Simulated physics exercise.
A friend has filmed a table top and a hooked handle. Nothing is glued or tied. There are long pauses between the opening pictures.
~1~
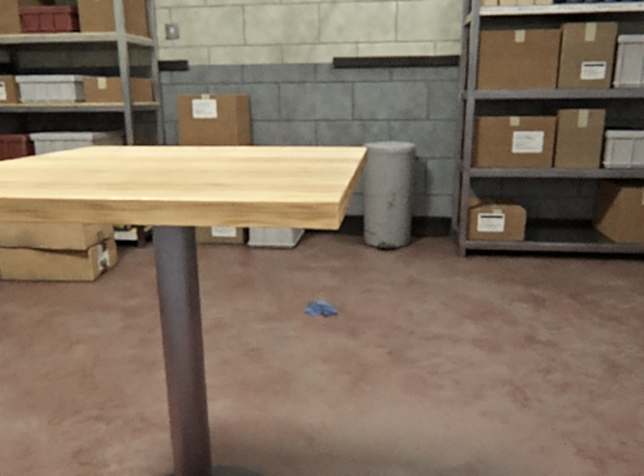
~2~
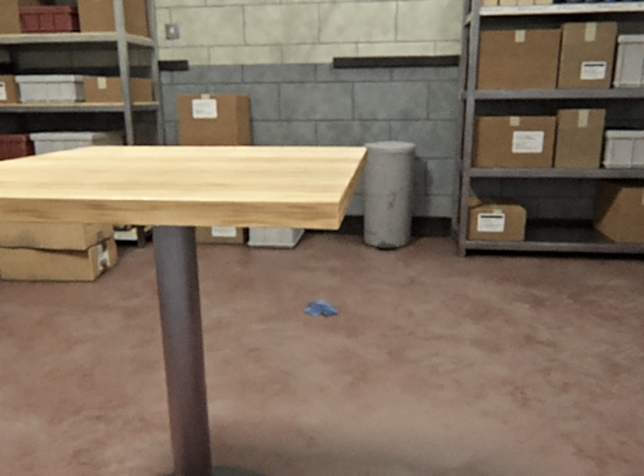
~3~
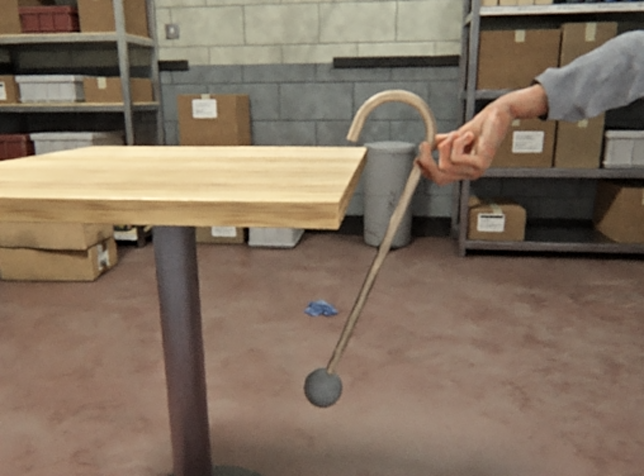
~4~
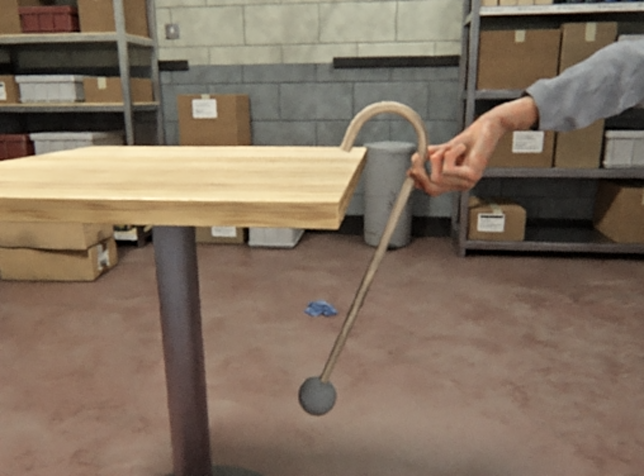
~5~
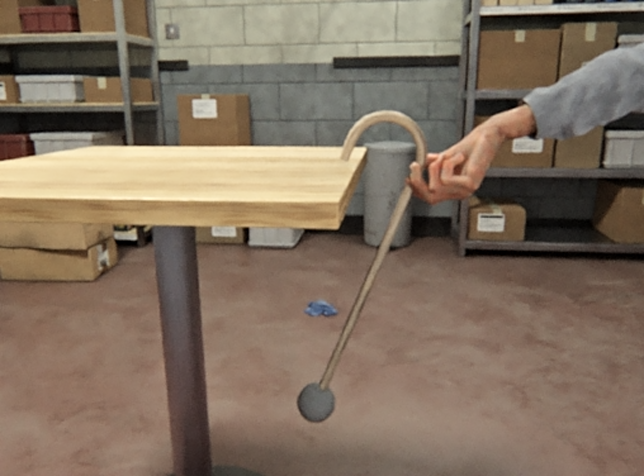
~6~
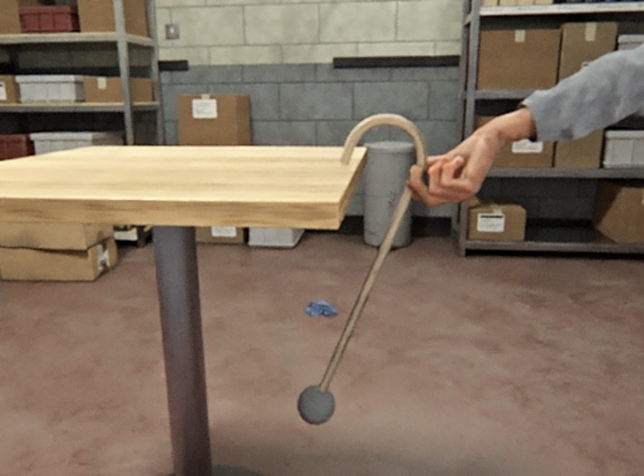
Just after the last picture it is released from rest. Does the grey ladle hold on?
As it turns out, the grey ladle remains in place.
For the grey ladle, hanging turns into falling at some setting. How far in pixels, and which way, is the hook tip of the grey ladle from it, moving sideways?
A shift of 12 pixels, going right.
Then, 0.42 s later than the last frame, grey ladle at rest near (344, 278).
When it is over, the grey ladle stays hooked on the edge, near (344, 278).
